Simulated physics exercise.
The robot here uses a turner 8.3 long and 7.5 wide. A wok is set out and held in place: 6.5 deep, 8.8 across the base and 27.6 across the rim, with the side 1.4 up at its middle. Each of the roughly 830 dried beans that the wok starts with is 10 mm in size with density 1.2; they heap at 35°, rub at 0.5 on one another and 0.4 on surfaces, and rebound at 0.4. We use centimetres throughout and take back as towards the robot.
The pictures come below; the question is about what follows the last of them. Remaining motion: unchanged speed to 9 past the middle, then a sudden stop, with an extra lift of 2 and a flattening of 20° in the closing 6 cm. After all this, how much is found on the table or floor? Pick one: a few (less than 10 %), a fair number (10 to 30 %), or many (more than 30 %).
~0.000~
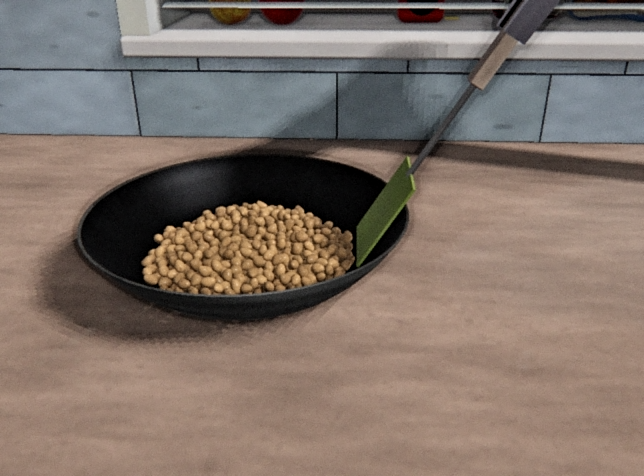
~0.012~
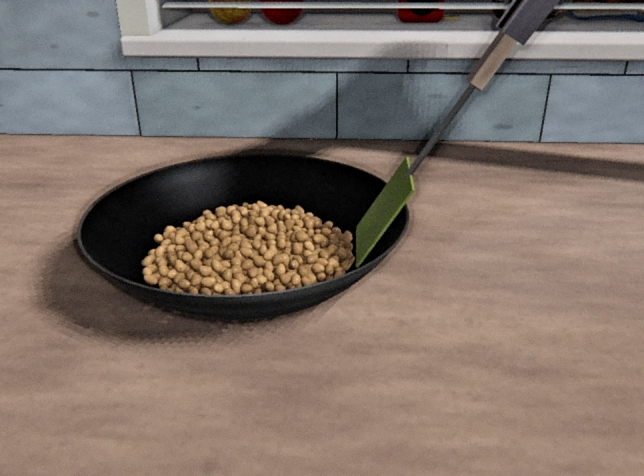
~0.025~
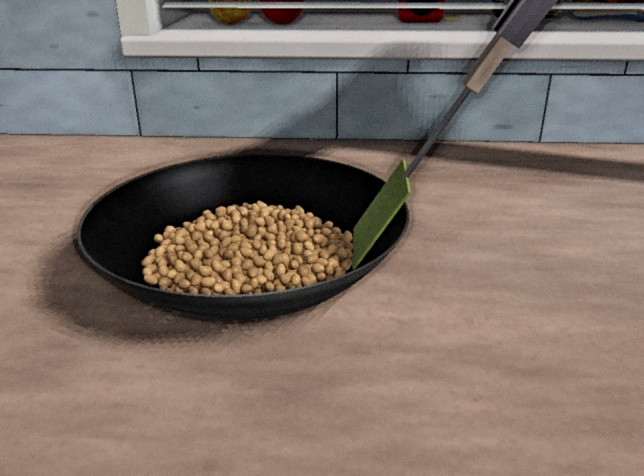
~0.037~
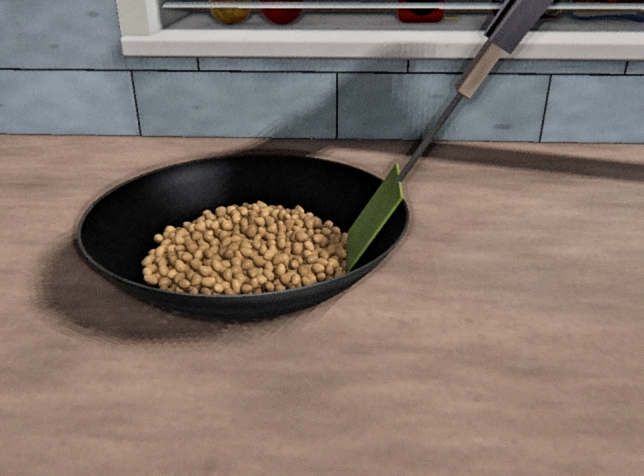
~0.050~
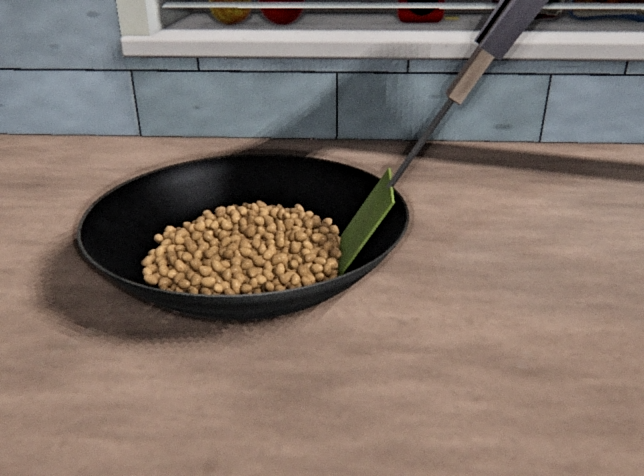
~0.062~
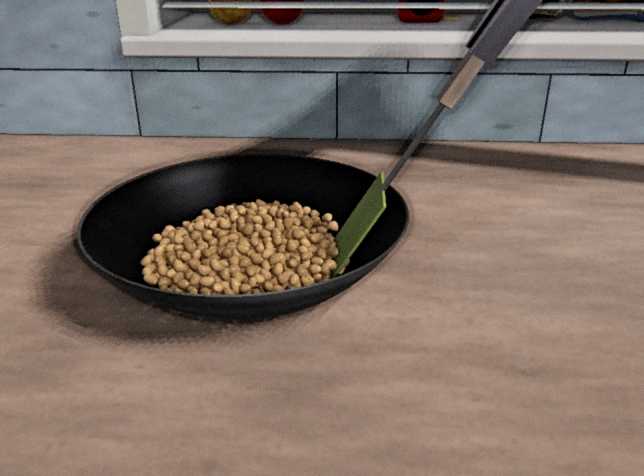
A fair number, 10 to 30 %.
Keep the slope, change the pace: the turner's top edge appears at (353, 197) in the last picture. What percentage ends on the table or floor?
Share: Roughly 40 %.
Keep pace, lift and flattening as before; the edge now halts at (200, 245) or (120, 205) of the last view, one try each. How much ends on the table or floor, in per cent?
0 % and 35 %.
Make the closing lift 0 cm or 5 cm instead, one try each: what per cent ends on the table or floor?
Roughly 15 % and then 10 %.
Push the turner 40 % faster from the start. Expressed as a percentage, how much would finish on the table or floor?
About 25 in a hundred.
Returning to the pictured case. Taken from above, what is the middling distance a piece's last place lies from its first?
Some 6 cm.
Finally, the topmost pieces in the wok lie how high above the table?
Close to 8.0 centimetres high.
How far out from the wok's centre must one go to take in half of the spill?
That distance comes to about 20 cm.
After 0.18 s, sloping 59°, highest piece 8 above the table; 834 in the wok.
After 0.29 s, sloping 53°, highest piece 9 above the table; 833 in the wok, 1 on the blade or in flight.
After 0.55 s, sloping 39°, highest piece 8 above the table; 706 in the wok, 113 on the table or floor, 15 on the blade or in flight.
After 1.60 s, sloping 39°, highest piece 8 above the table; 704 in the wok, 130 on the table or floor.
In the end, 704 in the wok, 130 on the table or floor. That is 16 % on the table or floor.
